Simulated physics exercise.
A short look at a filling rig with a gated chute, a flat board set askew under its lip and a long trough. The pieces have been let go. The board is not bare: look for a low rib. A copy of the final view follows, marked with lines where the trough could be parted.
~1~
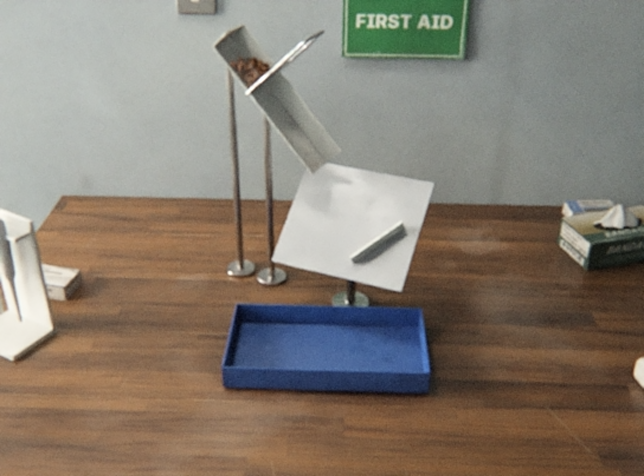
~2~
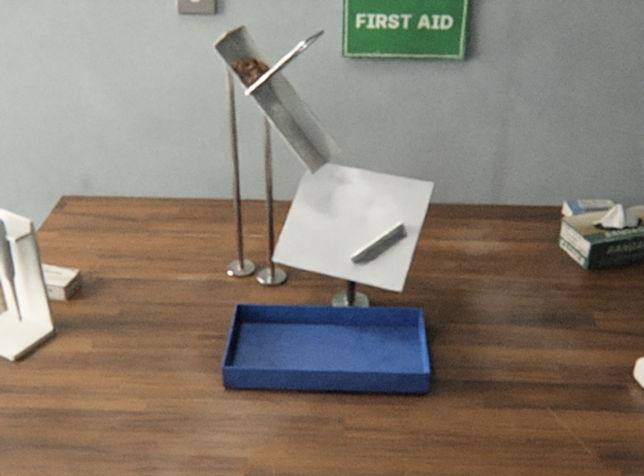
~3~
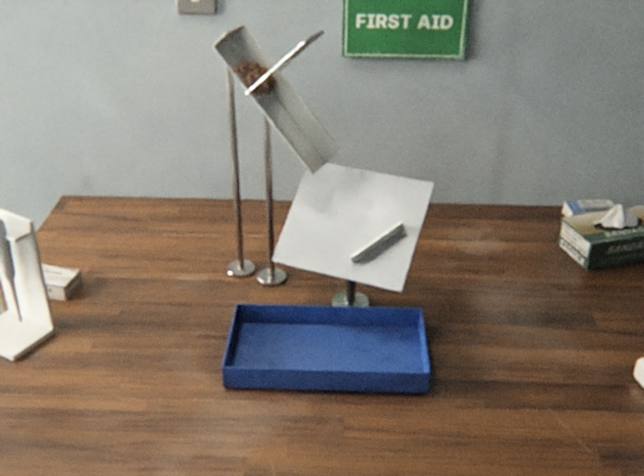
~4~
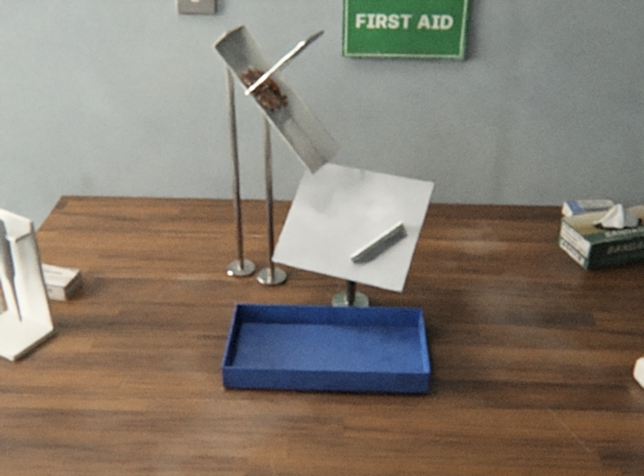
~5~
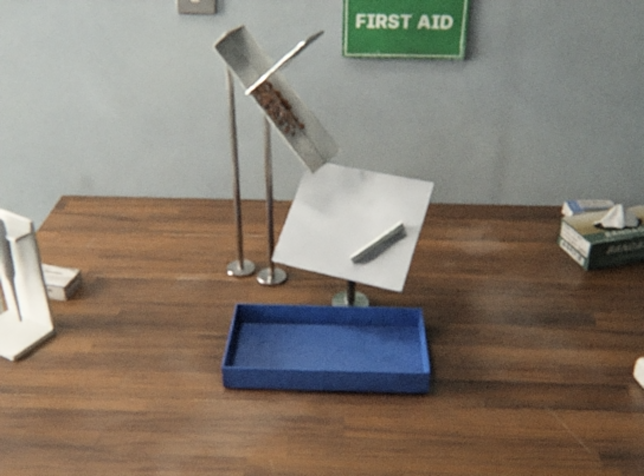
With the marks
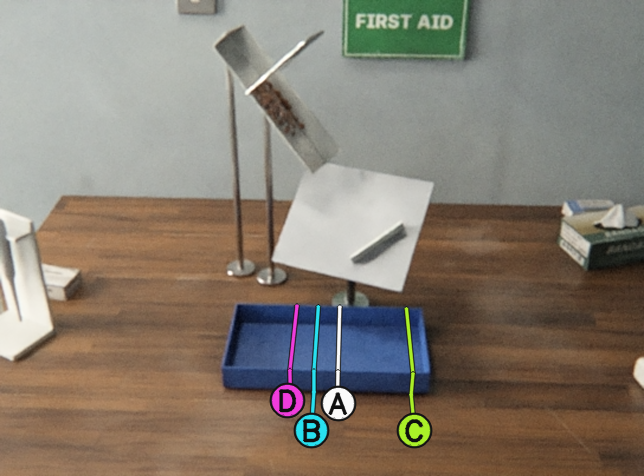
The footage shows a raised chute holding brown pieces behind a gate, above a tilted white board with a low rib and an empty blue trough; the pieces slide past the gate and partway down the chute toward the right.
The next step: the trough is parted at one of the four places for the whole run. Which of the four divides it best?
B works best here.
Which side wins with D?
The right side.
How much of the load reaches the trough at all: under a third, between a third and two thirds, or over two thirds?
Over two thirds.
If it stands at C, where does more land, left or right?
The left side.
On the marked copy, line A crosses the front rim at (338, 370); line B crosses the front rim at (313, 370); line C crosses the front rim at (412, 372); line D crosses the front rim at (289, 369).
With A, of what is caught, almost all on the left of the divider, about a tenth on the right.
With B, of what is caught, roughly a third on the left of the divider, roughly two thirds on the right.
With C, of what is caught, every piece on the left of the divider, not one piece on the right.
With D, of what is caught, about a tenth on the left of the divider, almost all on the right.
